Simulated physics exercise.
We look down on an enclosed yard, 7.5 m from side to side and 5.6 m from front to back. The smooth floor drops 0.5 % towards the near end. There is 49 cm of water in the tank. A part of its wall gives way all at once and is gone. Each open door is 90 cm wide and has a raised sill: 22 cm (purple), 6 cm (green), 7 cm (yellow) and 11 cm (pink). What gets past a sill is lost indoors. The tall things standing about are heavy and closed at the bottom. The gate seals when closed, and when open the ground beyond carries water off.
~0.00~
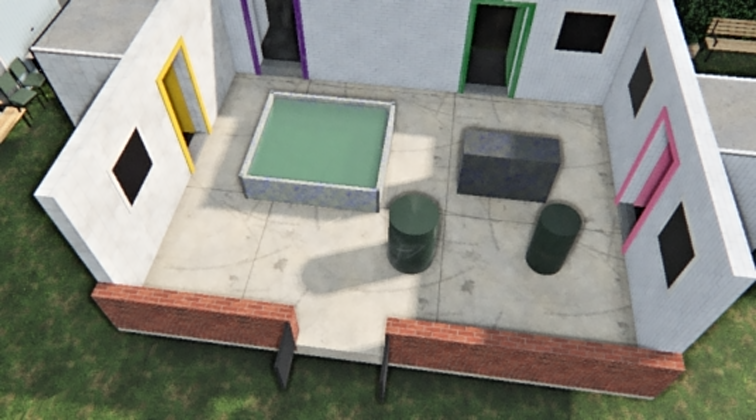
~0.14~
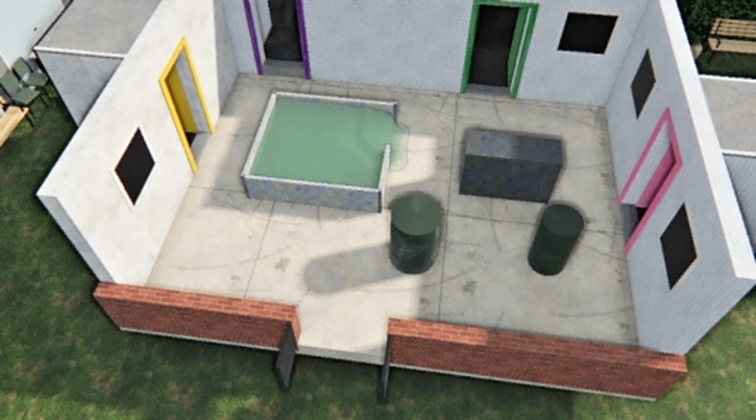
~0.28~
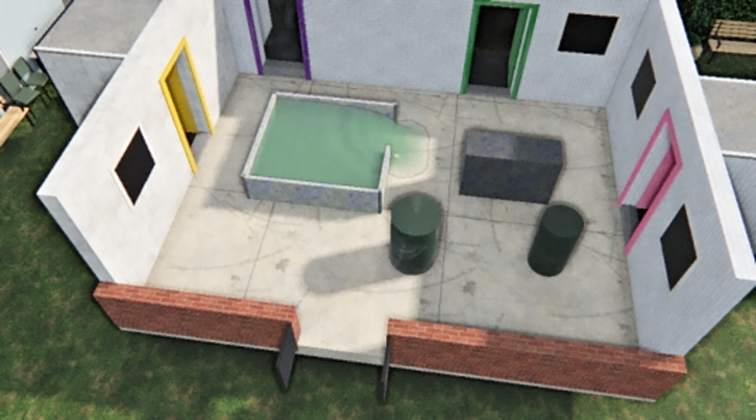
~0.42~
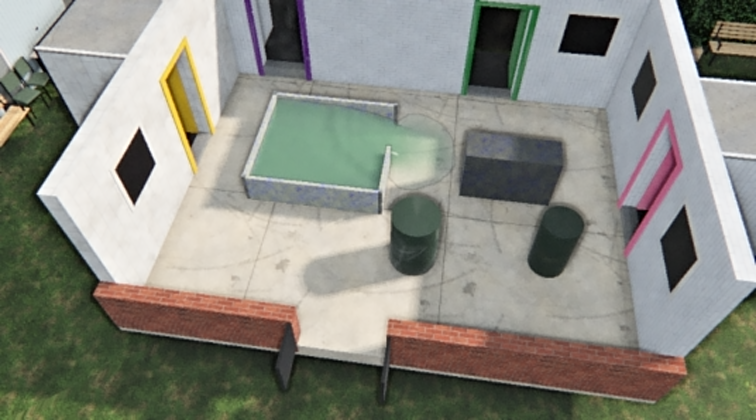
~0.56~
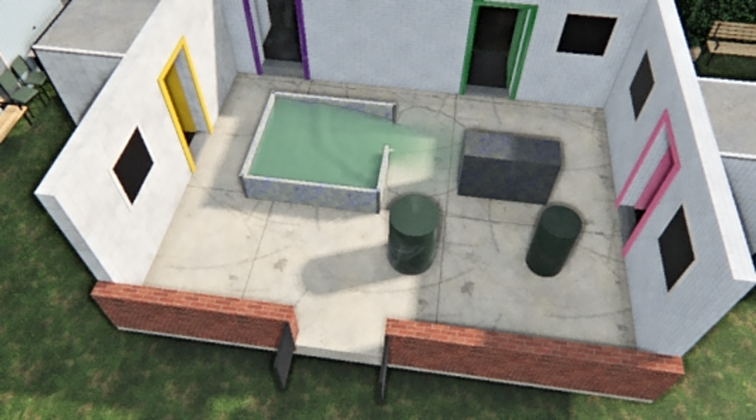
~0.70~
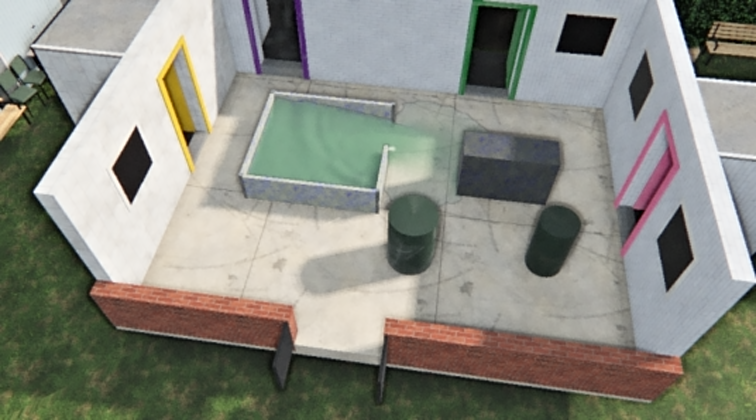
In a walled yard, part of a tank's right side vanishes and green water spreads rightward.
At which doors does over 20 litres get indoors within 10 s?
Within that time: At the purple door it keeps below the limit; at the green door it exceeds the limit; at the yellow door it does not reach the limit; at the pink door it keeps below the limit.
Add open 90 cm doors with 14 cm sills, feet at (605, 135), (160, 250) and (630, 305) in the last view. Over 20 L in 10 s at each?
In turn: Above, below, below.
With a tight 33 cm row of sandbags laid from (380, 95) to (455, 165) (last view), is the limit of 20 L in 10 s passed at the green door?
Against that limit: Green not over.
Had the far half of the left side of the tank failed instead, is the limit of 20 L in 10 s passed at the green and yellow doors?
Against that limit: Green not over, yellow past it.
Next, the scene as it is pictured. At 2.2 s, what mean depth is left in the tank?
Some 32 cm.
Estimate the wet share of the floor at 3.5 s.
Some 40 per cent of it.
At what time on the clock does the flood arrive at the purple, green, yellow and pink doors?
Arrival: Purple 9.0 s, green 1.3 s, yellow not in the 10 s, pink 2.2 s.
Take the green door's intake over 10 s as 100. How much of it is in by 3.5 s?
Some 30 per cent by then.
After 1.4 s water covers 20 % of the floor and is deepest (27 cm) near (398, 145); purple door not reached, green door 3 cm at the sill, 0 L in, yellow door not reached, pink door not reached.
After 2.2 s water covers 30 % of the floor and is deepest (24 cm) near (398, 145); purple door not reached, green door 12 cm at the sill, 11 L in, yellow door not reached, pink door 2 cm at the sill, 0 L in.
After 3.5 s water covers 40 % of the floor and is deepest (26 cm) near (559, 110); purple door not reached, green door 9 cm at the sill, 36 L in, yellow door not reached, pink door 7 cm at the sill, 0 L in.
After 6.0 s water covers 50 % of the floor and is deepest (18 cm) near (590, 369); purple door not reached, green door 12 cm at the sill, 68 L in, yellow door not reached, pink door 9 cm at the sill, 0 L in.
After 10.0 s water covers 85 % of the floor and is deepest (10 cm) near (621, 317); purple door 2 cm at the sill, 0 L in, green door 8 cm at the sill, 127 L in, yellow door not reached, pink door 7 cm at the sill, 0 L in.
